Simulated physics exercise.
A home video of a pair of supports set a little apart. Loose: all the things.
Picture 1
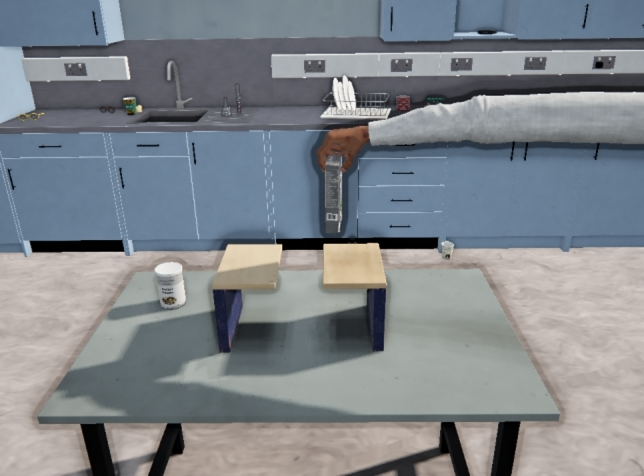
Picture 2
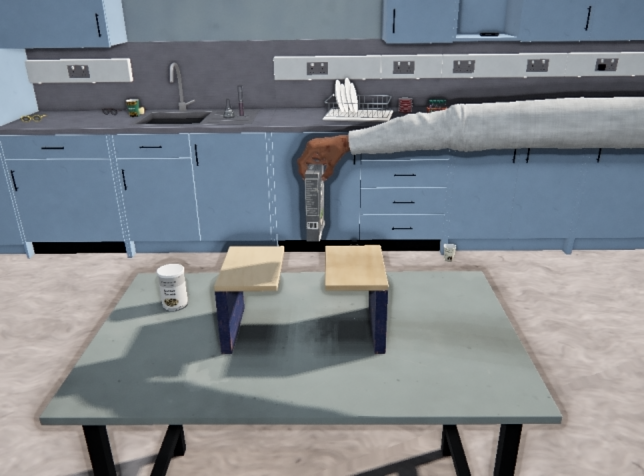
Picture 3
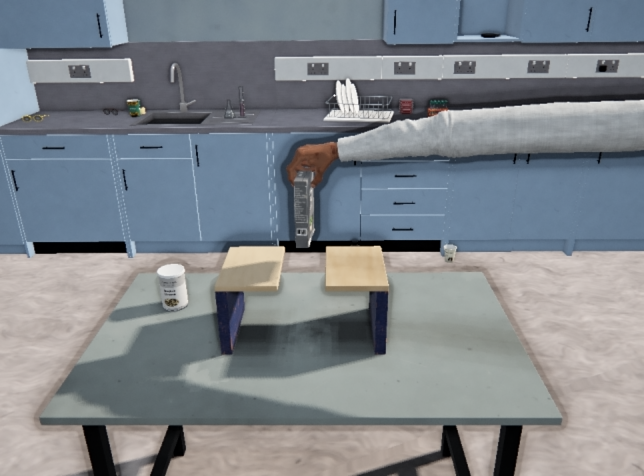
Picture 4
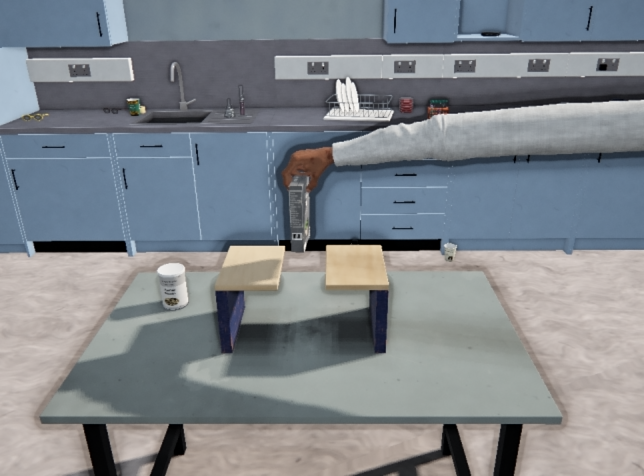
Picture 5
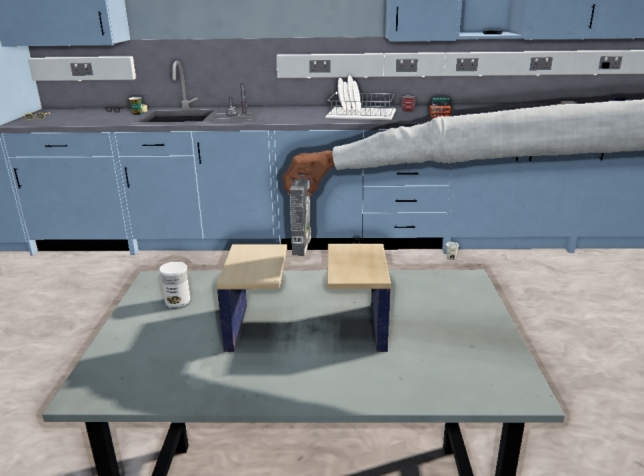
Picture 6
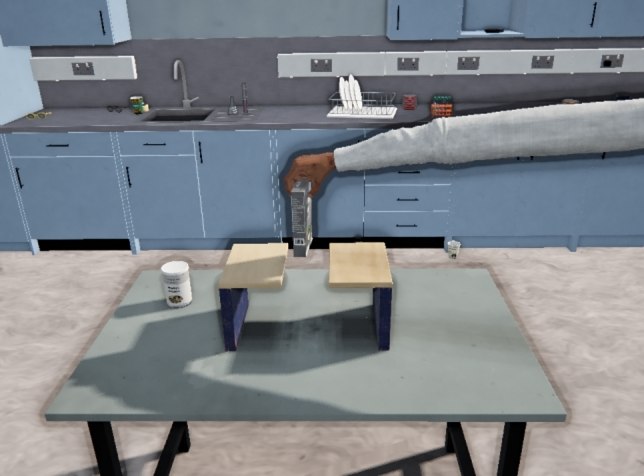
A grey packet, held upright by a hand on a long pale-sleeved arm, moves a short way left and slightly down above the gap between two supports on a table, then stays nearly still; a white tin sits at left.
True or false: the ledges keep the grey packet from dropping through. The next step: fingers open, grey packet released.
False.
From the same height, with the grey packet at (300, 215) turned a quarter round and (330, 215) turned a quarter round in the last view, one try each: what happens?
Stuck, then Stuck.
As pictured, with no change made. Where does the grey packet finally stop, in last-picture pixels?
Around (305, 299).
Then, 0.20 s past the last view, grey packet displaced a little near (303, 234).
Then, 0.30 s past the last view, grey packet displaced well along near (304, 282).
Then, 0.50 s past the last view, grey packet displaced well along near (305, 299).
Finally, moved from the start, grey packet; white tin still in place. Final places as the last picture's camera would see them, grey packet near (305, 299). The packet drops through.
